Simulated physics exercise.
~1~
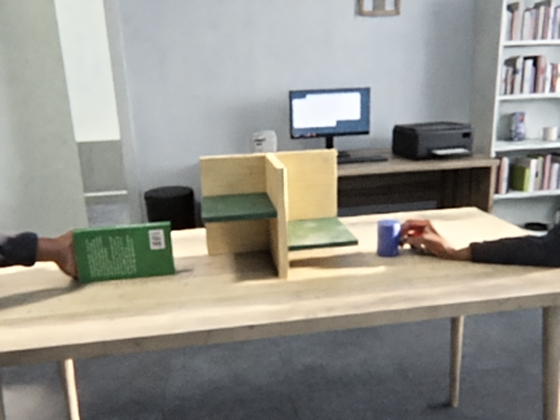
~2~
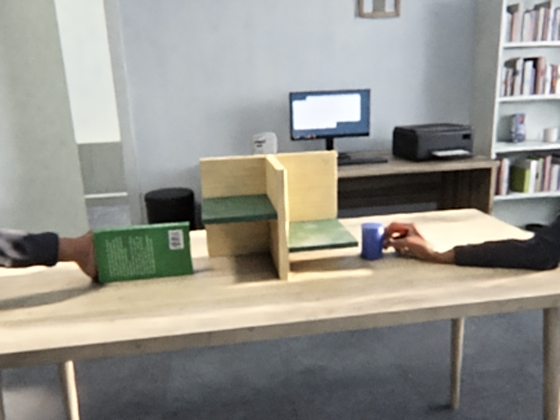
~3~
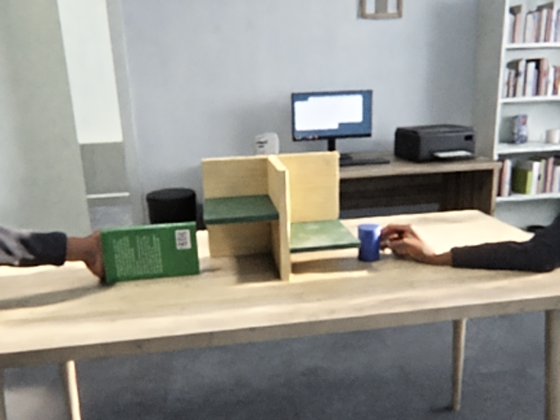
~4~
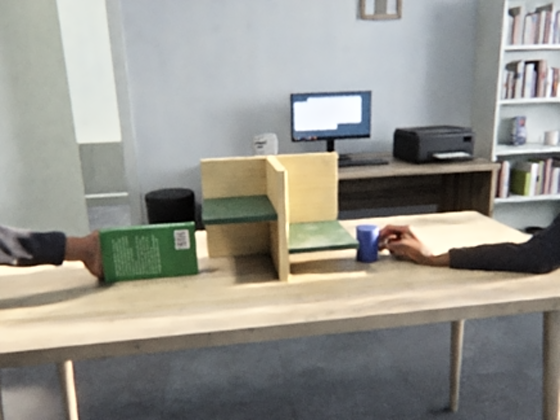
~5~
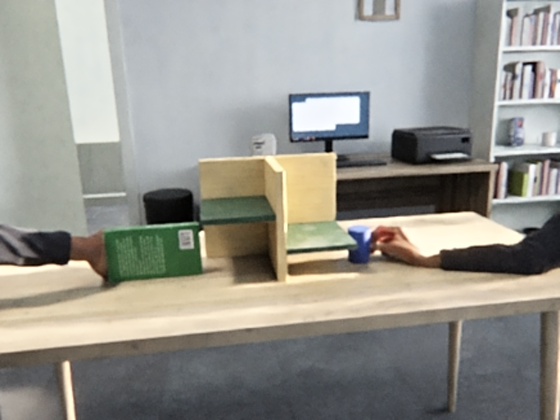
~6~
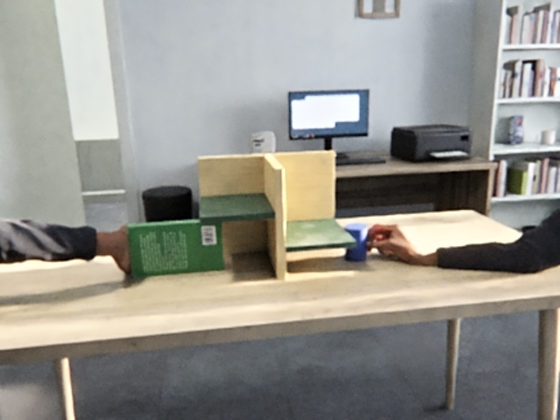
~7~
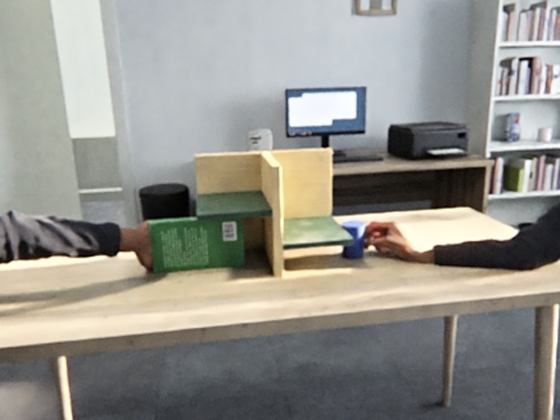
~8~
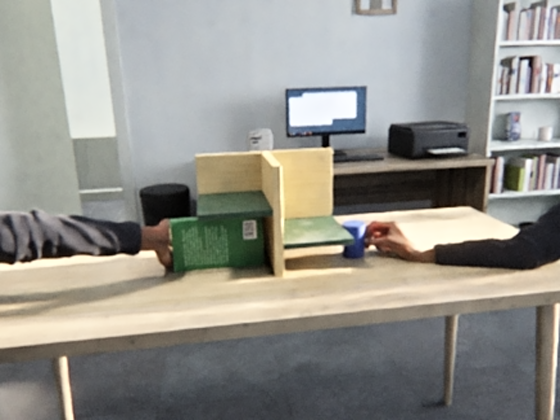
Two hands pushing a green book and a blue candle inward, the candle stopping at the right shelf, the book sliding under the left.
